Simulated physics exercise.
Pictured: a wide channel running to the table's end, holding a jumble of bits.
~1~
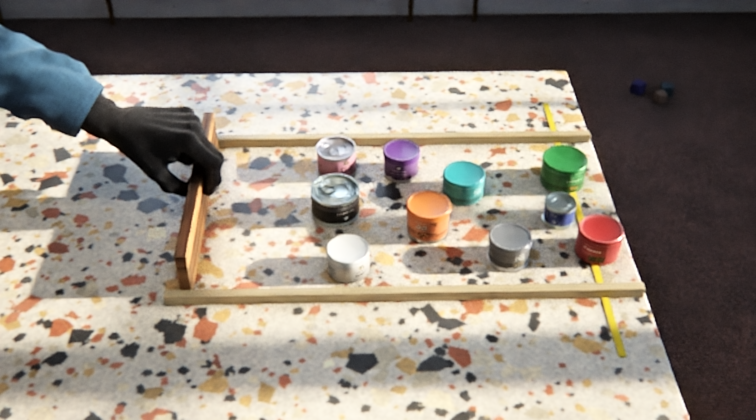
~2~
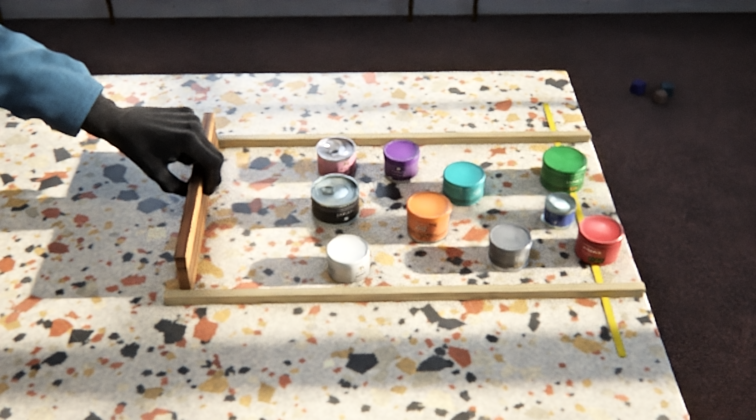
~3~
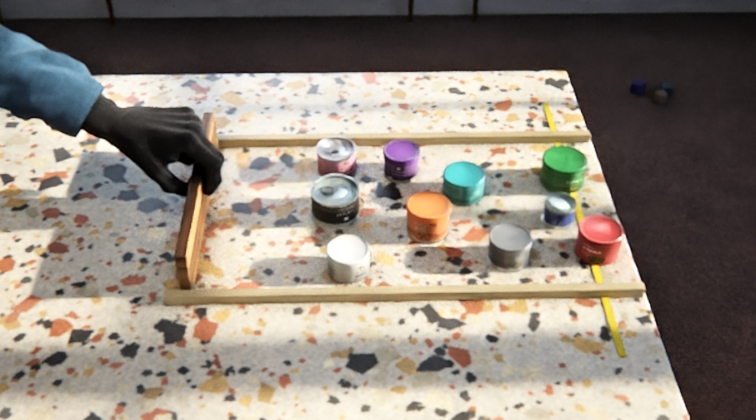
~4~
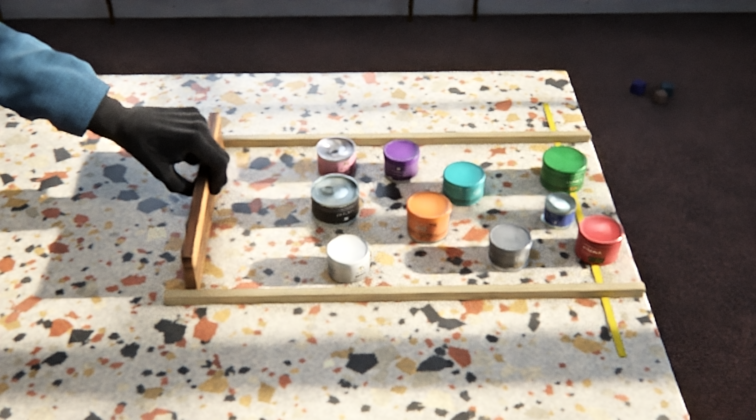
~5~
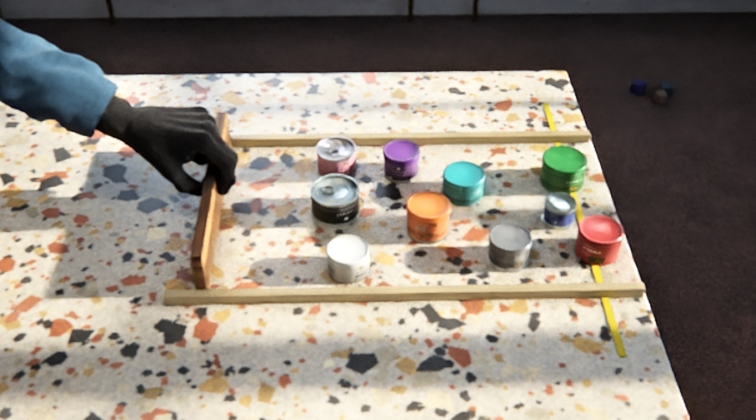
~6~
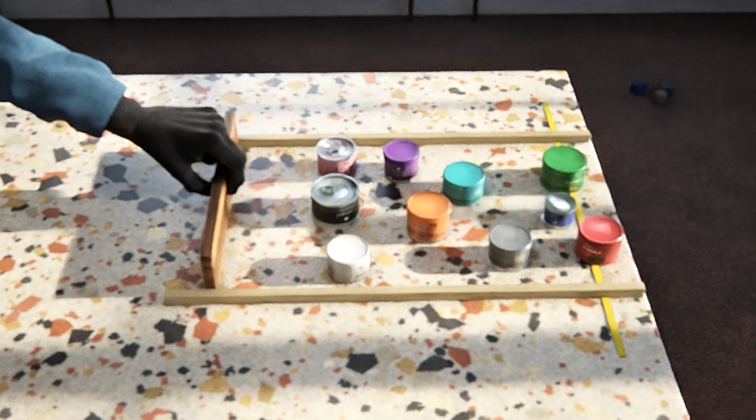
A speckled terrazzo tabletop above a dark floor is seen from a raised angle, the view staying still. Two wooden strips form a channel holding scattered small tubs and tins, pink, black, white, purple, orange and teal, then grey, blue, green and red near a yellow tape line at right. A black-gloved hand in a blue sleeve holds an upright wooden board at left, barely moving, then slides it slightly rightward, touching none.
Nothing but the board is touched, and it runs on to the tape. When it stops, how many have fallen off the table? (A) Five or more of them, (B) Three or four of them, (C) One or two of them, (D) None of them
A, five or more of them.
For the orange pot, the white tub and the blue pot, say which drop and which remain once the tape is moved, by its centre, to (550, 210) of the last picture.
The orange pot? It is safe. The white tub? It is safe. The blue pot? It is safe.
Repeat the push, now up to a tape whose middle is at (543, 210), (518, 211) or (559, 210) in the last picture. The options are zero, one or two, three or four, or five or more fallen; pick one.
Lab note - count per position: Just one or two; no fall at all; 3 or 4.
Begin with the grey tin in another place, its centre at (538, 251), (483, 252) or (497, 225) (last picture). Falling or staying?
Results in order - down; down; down.
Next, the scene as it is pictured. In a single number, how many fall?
6 in total.
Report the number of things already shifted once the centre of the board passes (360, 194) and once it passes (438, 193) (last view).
4, then 6.
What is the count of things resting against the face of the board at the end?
4 in contact.
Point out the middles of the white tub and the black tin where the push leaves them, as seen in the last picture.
In order, first (618, 257), then (602, 197).
A little later, none off yet; red tub at rest near (599, 240); green tub at rest near (563, 170); blue pot at rest near (559, 211).
When it is over, the number that fall off is five or more; down, purple tin, turquoise tub, grey tin, blue pot, green tub and red tub.
